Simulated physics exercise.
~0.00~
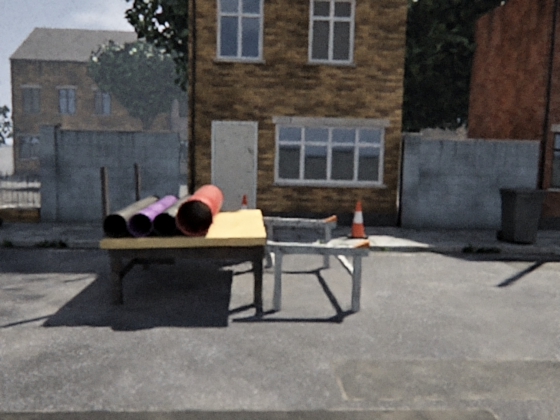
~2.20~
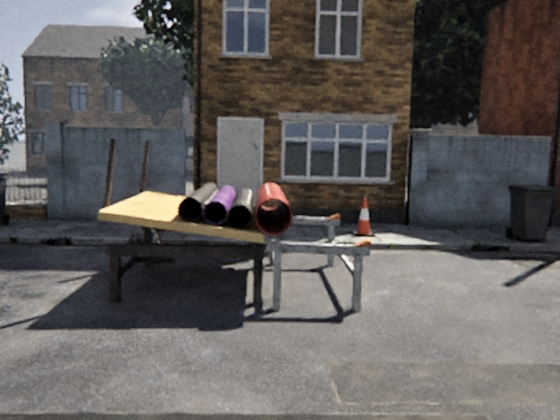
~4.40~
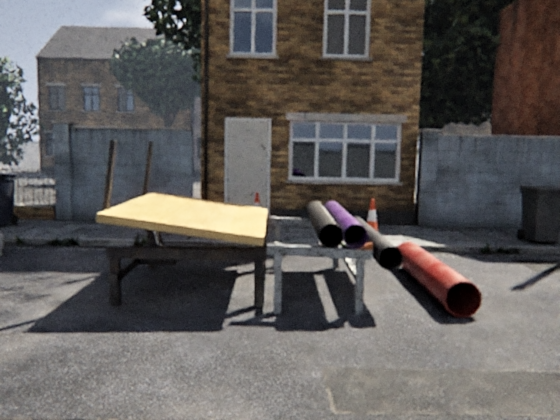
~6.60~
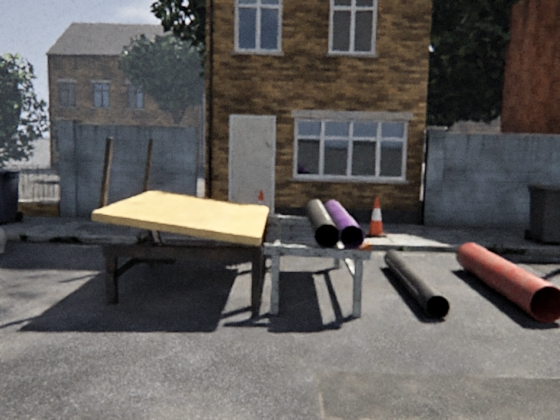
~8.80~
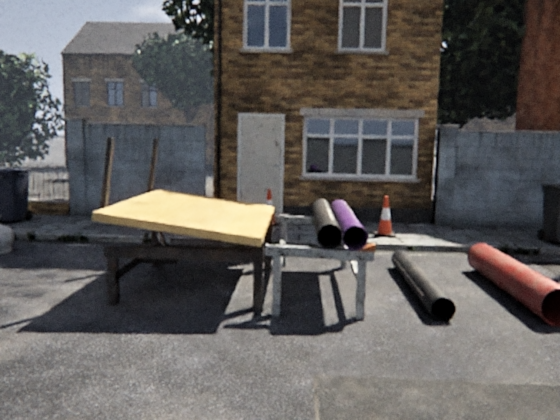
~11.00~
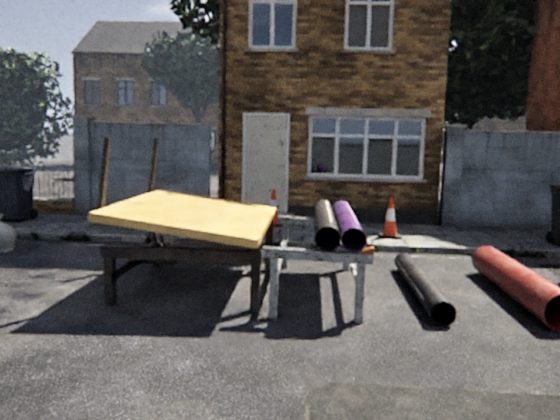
Four hollow pipes, one purple, one red and two dark grey, lie side by side with their open ends facing us on a yellow deck, in a paved yard before a brick house. A pale rack stands to the right, near an orange traffic cone, as the view drifts slightly sideways. The deck's left side lifts, and the pipes roll right onto the rack. The red one leads over the far end and drops to the ground, followed by a grey one. The purple pipe and the other grey one stay on the rack, while the fallen two rest on the ground.
